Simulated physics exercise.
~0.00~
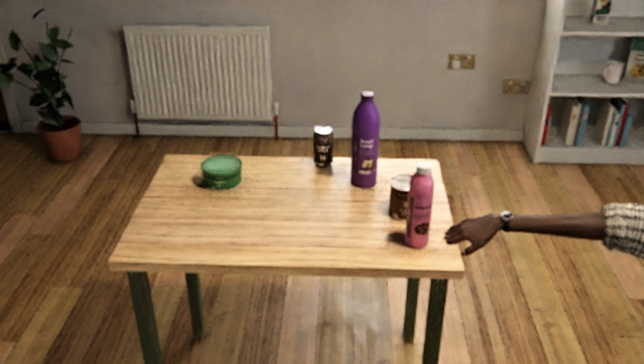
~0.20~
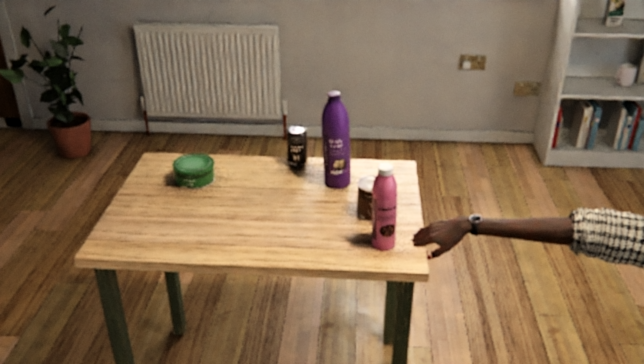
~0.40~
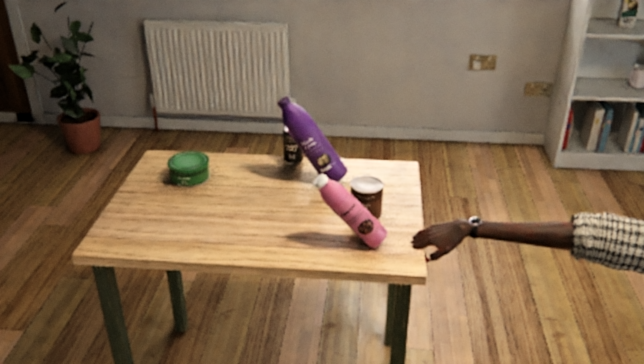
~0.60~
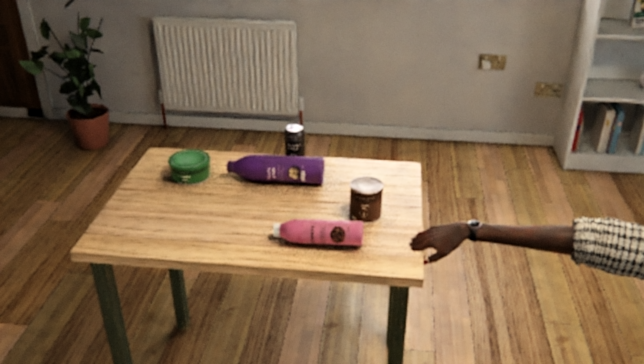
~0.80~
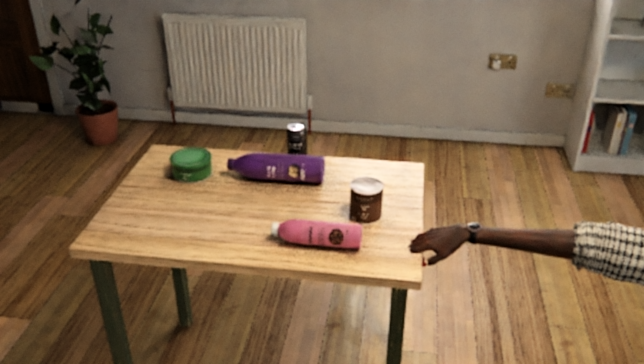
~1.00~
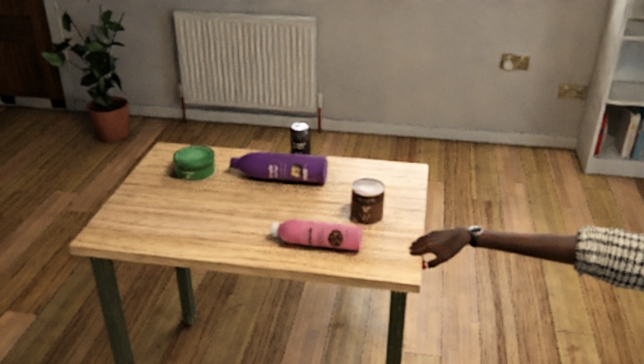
A dark-skinned hand in a checked sleeve reaches in from the right toward the near corner of a light wooden table, seen from slightly above in a room with a radiator, a potted plant and a bookshelf. On the table stand a green tub at left, a black can and tall purple bottle toward the back, and a brown tin behind a pink bottle at right. The table shifts left, and both bottles tip over leftward. They end lying on their sides on the tabletop, while the tub, can and tin stay upright and the hand remains by the corner.
